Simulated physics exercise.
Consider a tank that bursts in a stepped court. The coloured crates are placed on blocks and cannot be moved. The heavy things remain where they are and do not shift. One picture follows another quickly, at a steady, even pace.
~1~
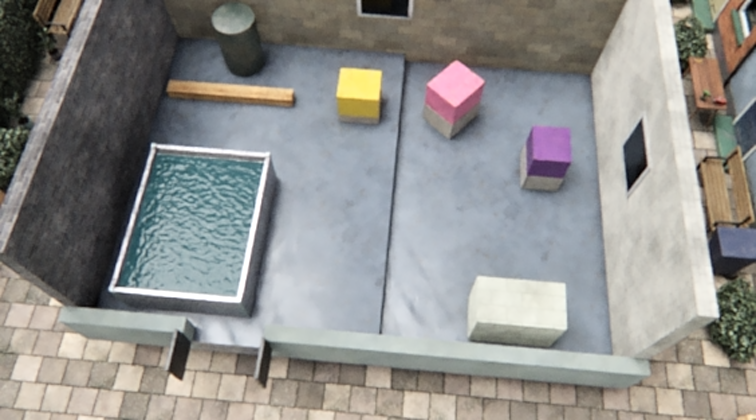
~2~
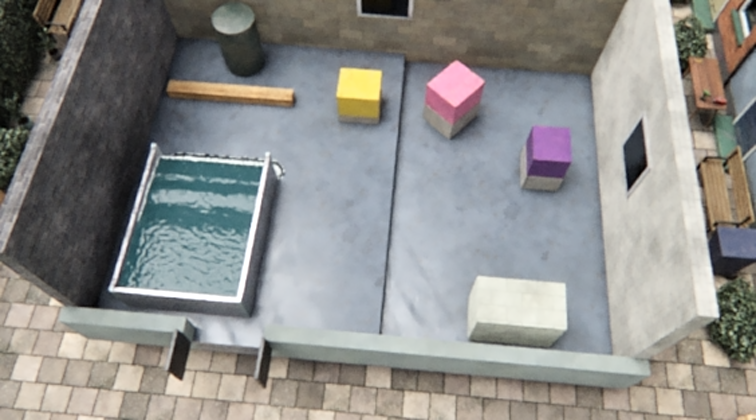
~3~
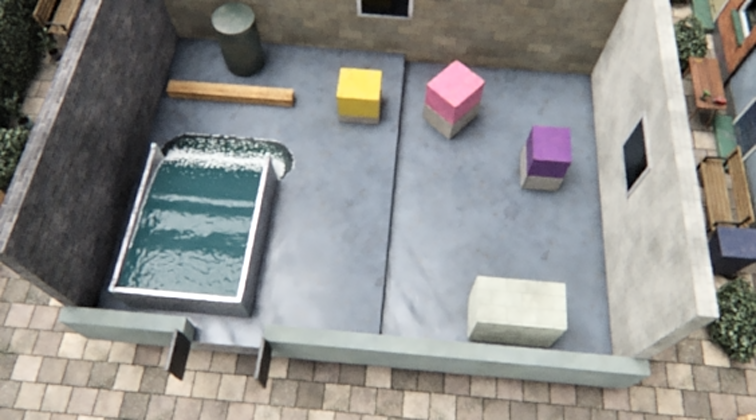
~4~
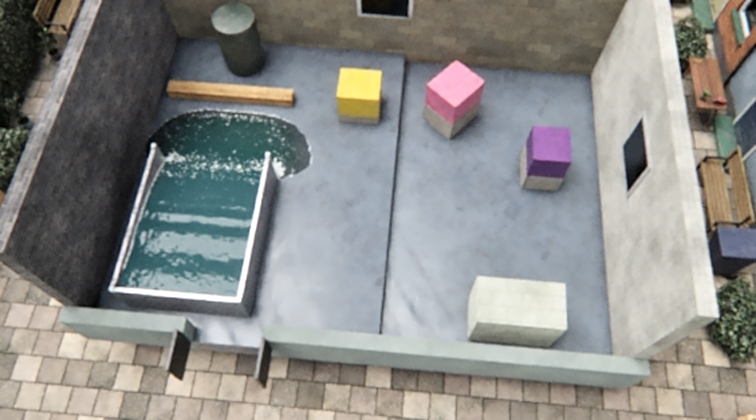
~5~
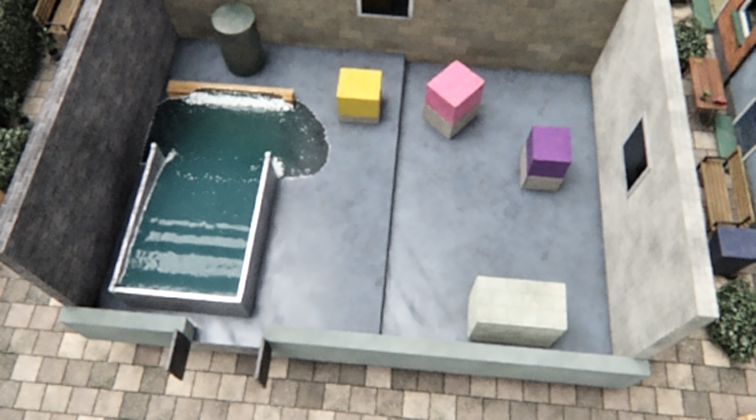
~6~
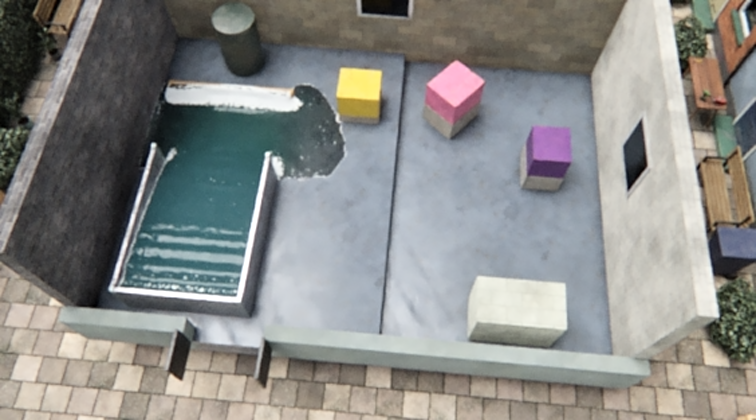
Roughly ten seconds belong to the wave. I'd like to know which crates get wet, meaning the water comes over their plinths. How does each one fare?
The pink crate does not get wet. The purple crate does not get wet. The yellow crate does get wet.
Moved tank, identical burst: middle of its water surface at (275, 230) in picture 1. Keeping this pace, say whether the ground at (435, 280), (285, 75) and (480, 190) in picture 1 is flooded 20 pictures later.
The first spot is not reached, the second inundated, and the third inundated.
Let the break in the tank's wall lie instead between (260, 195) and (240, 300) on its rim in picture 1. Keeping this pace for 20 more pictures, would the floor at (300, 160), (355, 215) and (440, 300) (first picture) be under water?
Okay, the first is left untouched, the next is waterlogged, and the last is waterlogged.
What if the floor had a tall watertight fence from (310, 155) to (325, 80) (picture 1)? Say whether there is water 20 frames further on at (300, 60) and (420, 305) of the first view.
As listed: Awash, free of water.
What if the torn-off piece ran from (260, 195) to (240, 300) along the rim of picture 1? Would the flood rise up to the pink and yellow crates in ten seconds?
So the pink remains untouched while the yellow remains untouched.
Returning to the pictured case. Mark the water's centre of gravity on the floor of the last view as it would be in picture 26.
Centre of mass: Roughly (261, 131).
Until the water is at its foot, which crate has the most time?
That would be the crate marked purple.
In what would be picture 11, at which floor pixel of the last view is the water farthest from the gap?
The front tops out at about (377, 52).
A moment on, water covers 25 % of the floor; the pink crate not reached, the purple crate not reached, the yellow crate water round its plinth.
Next, water covers 30 % of the floor; the pink crate water round its plinth, the purple crate not reached, the yellow crate water round its plinth.
Then, water covers 55 % of the floor; the pink crate water round its plinth, the purple crate not reached, the yellow crate water round its plinth.
Later, water covers 90 % of the floor; the pink crate water round its plinth, the purple crate water round its plinth, the yellow crate water round its plinth.
In the end, water covers 95 % of the floor; the pink crate stayed above the water, the purple crate stayed above the water, the yellow crate was topped.
